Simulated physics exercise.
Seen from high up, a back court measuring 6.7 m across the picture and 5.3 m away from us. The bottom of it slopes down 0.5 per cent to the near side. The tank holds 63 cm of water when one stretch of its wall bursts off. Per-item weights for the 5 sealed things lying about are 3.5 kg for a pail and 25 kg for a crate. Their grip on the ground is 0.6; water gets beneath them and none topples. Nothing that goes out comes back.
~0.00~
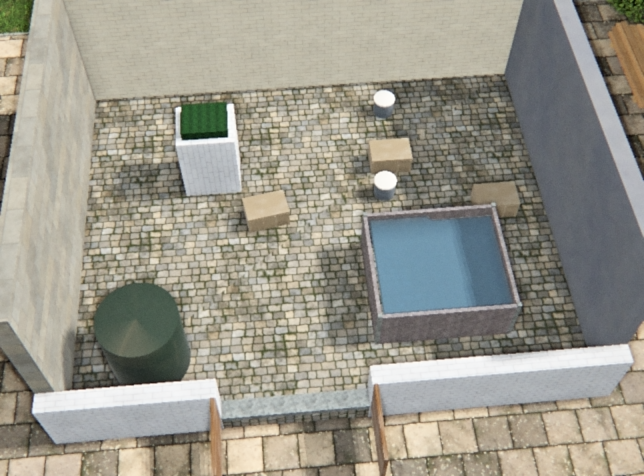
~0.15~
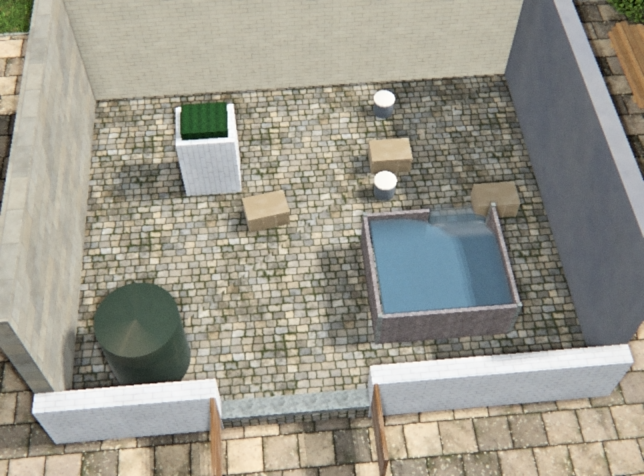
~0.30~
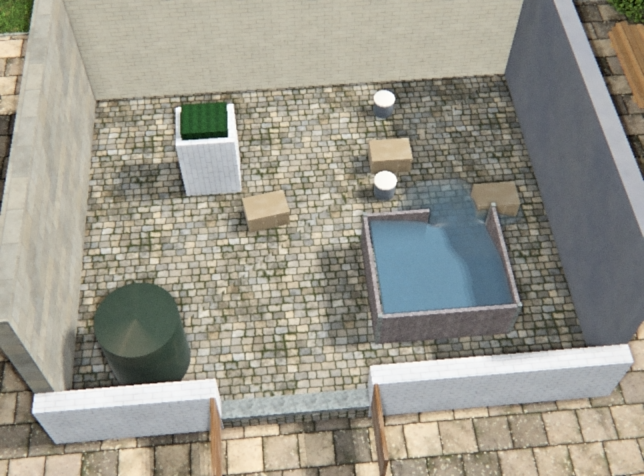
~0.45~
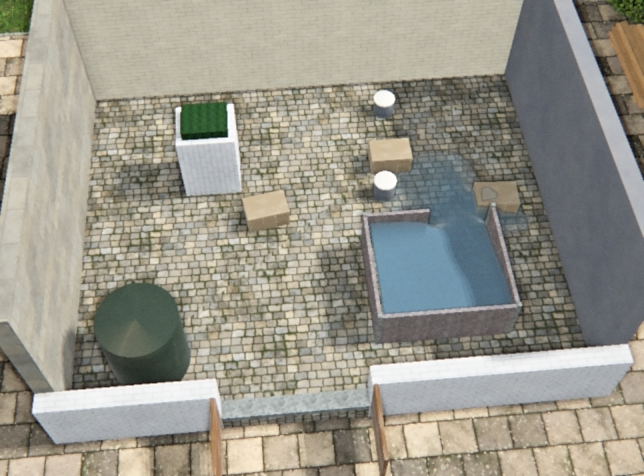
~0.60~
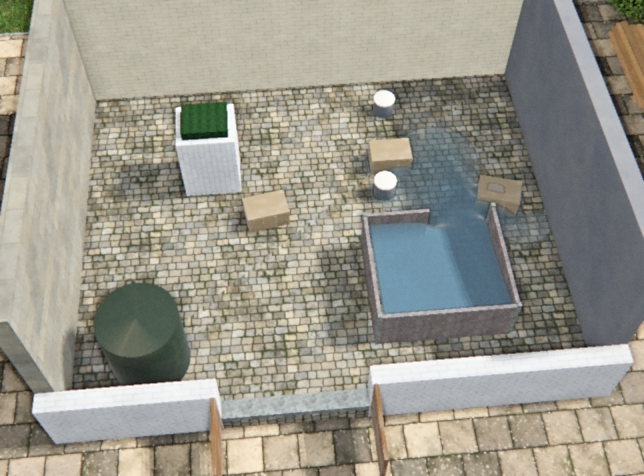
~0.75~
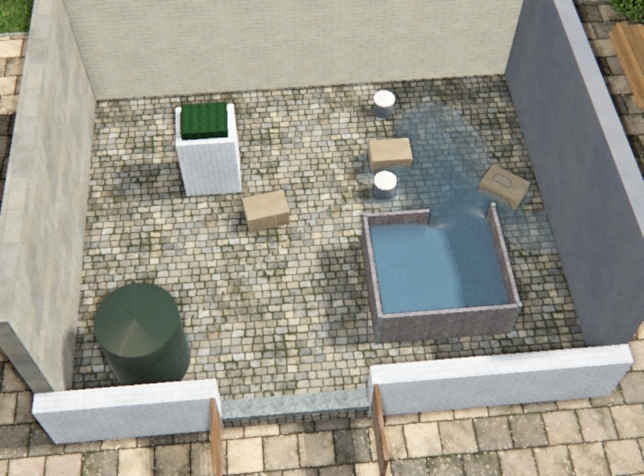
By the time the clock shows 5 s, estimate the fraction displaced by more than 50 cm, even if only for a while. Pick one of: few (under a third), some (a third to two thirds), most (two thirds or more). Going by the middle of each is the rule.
Some.
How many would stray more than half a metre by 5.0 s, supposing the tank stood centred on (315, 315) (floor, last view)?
Result: 3.
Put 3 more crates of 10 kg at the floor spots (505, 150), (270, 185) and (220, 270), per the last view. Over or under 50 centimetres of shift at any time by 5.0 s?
One after another they come out above it, inside the limit, inside the limit.
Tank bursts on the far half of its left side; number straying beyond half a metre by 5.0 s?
In that case the number is 0.
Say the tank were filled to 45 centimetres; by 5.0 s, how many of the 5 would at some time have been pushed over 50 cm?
The answer would then be 2.
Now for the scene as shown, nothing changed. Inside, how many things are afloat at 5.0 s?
It comes to 2.
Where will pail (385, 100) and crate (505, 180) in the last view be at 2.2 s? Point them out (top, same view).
Somewhere about (327, 84) and (519, 148).
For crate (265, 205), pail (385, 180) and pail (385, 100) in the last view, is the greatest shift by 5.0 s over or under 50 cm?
In order: Not as far, not as far and farther.
After 1.1 s 1 of 5 are over 50 cm from their spots; 0 afloat.
After 2.2 s 3 of 5 are over 50 cm from their spots; 1 afloat.
After 3.5 s 3 of 5 are over 50 cm from their spots; 1 afloat.
After 5.0 s 3 of 5 are over 50 cm from their spots, and 3 have been at some point; 2 afloat.
